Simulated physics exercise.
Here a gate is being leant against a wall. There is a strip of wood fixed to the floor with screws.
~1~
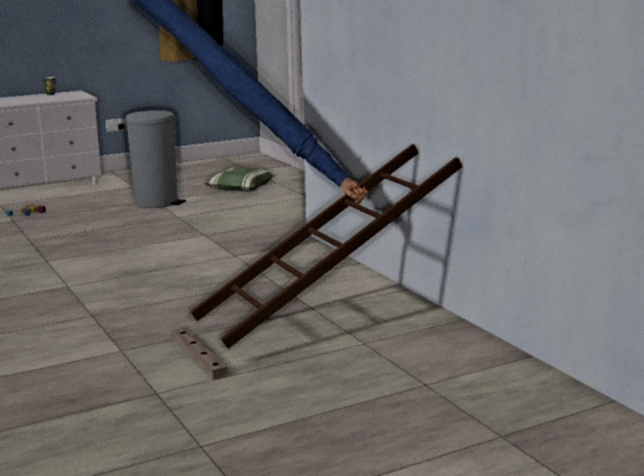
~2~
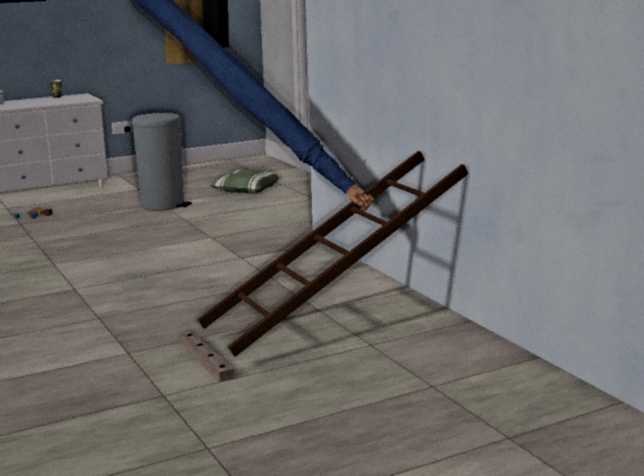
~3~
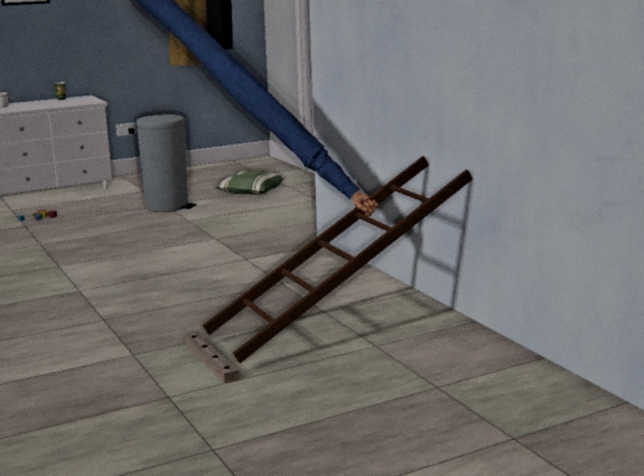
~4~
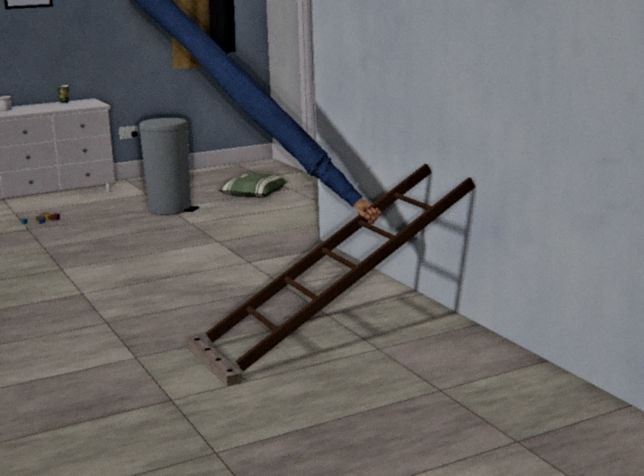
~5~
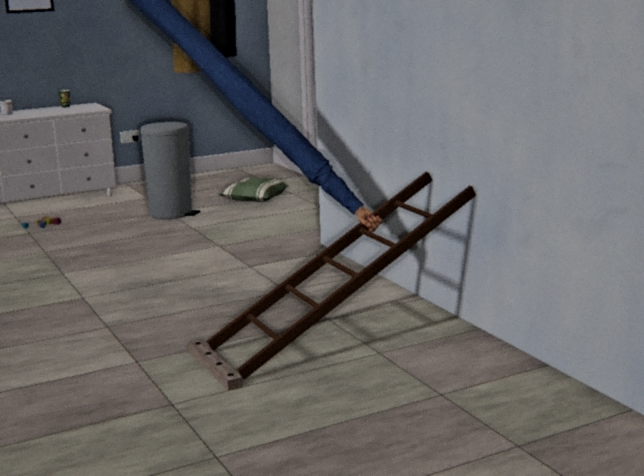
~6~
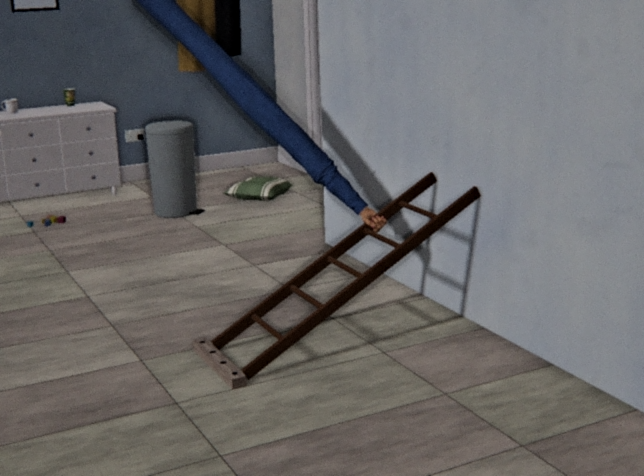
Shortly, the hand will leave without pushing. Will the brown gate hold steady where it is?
Yes.
Then, 0.24 s past the last view, brown gate moving near (346, 270).
Then, 1.44 s past the last view, brown gate at rest near (346, 270).
Finally, the brown gate stays up, near (346, 270).
